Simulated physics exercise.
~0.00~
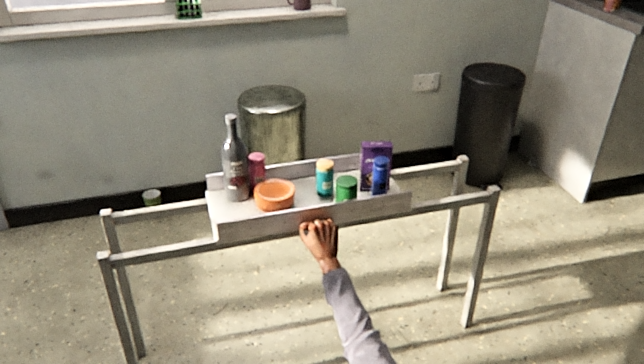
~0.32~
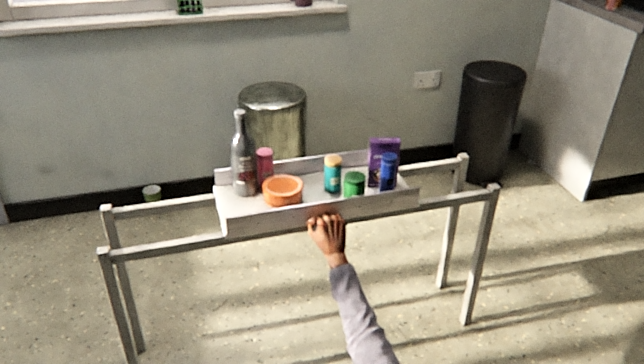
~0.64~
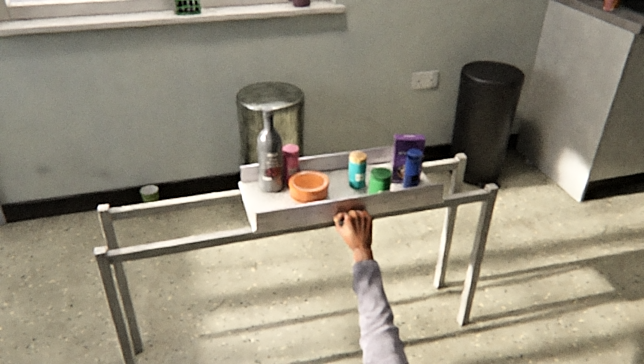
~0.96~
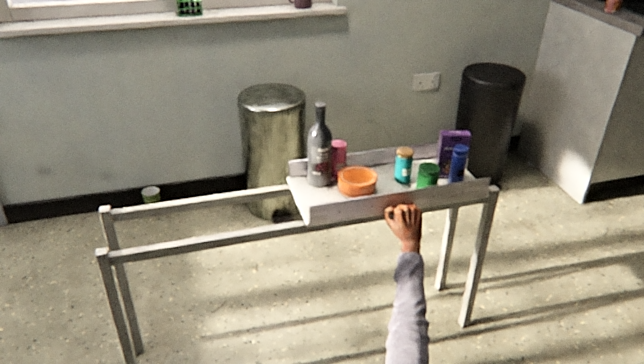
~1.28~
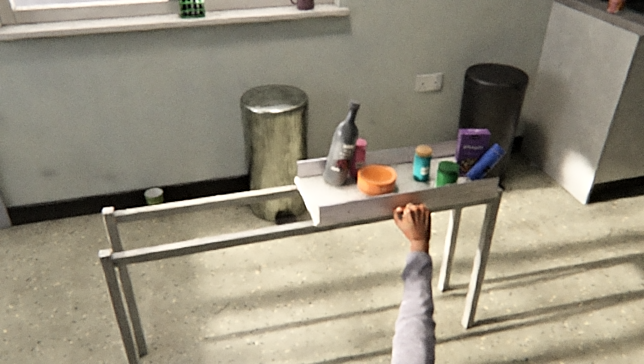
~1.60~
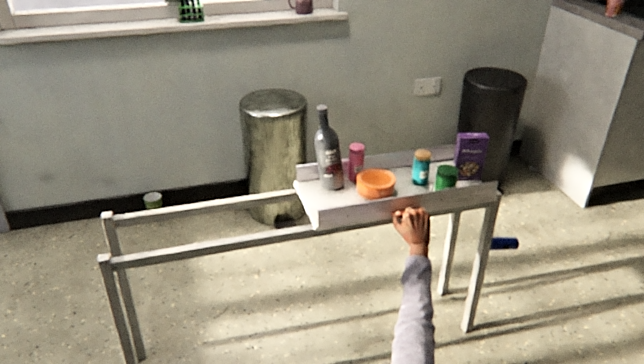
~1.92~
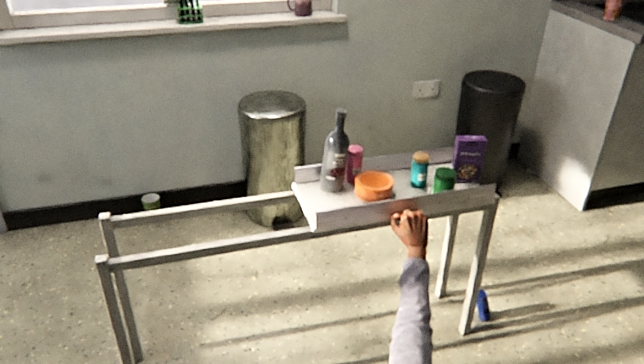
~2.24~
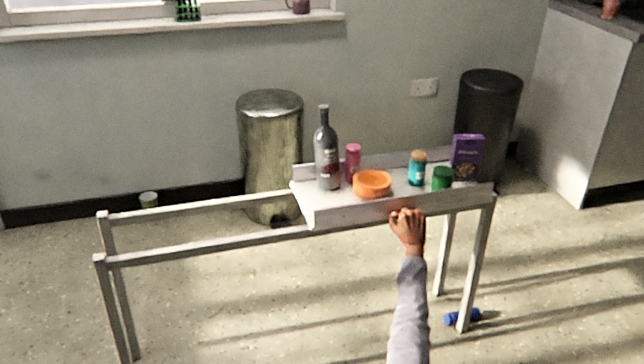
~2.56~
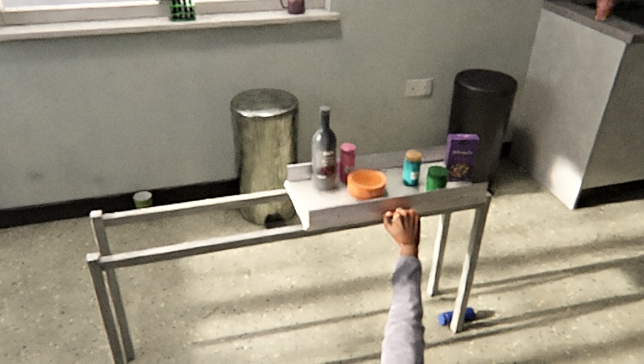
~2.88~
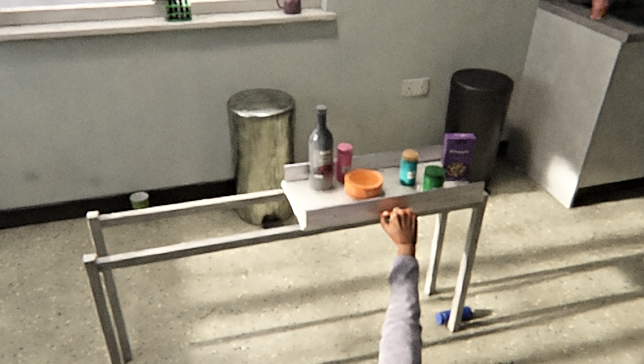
In a room with two bins against the wall, a hand slid a tray of containers rightward along a metal frame until it stopped at the end; the grey bottle wobbled but stayed up, while the blue shaker toppled off and ended lying on the floor.
